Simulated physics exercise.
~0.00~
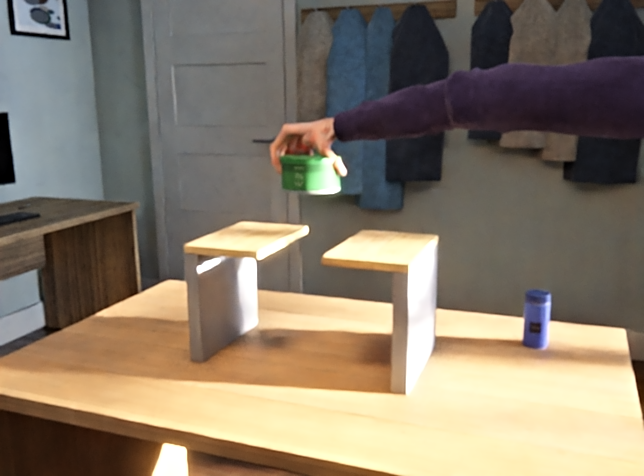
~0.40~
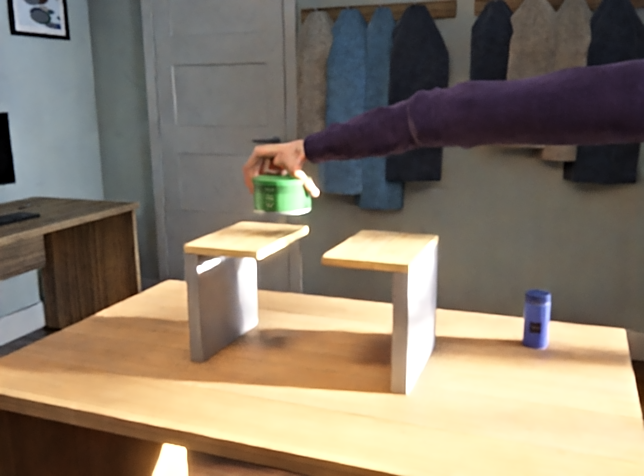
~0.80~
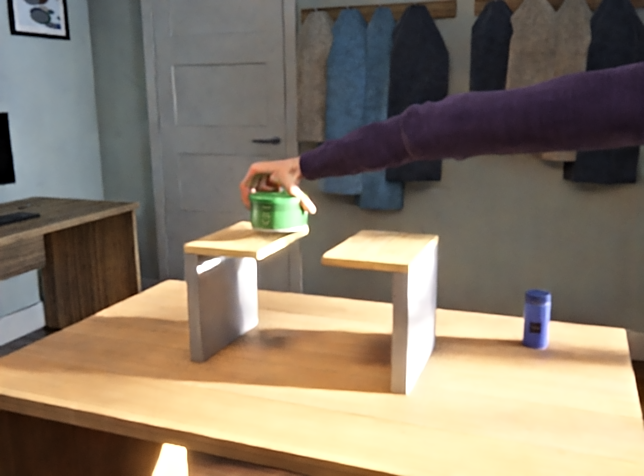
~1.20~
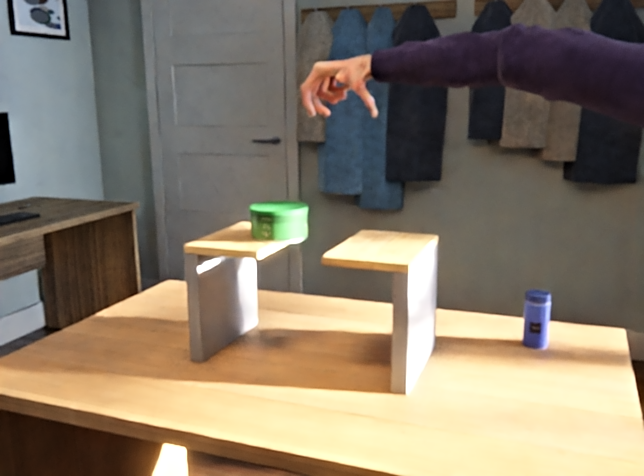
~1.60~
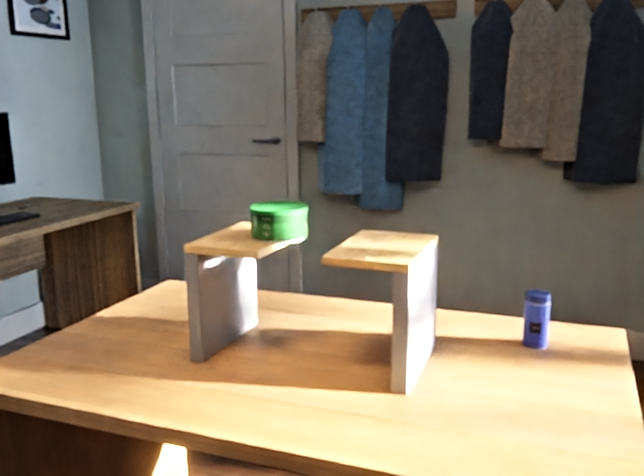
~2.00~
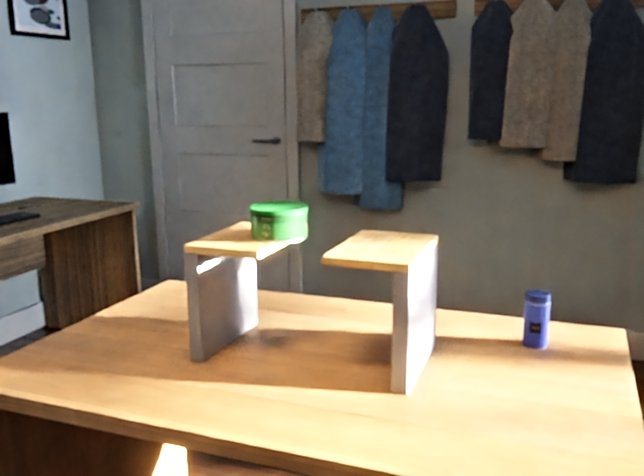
At first, a hand at the end of a purple sleeve holds a green tub above two small raised wooden platforms with a gap between them, set on a wooden table, while a blue shaker stands to the right. The hand carries the tub left and slightly down until it is over the left platform. It then lowers the tub onto the platform, near its right edge. The fingers let go, and the hand draws back up and to the right before leaving view. The tub stays resting on the left platform, and the shaker remains in its place.
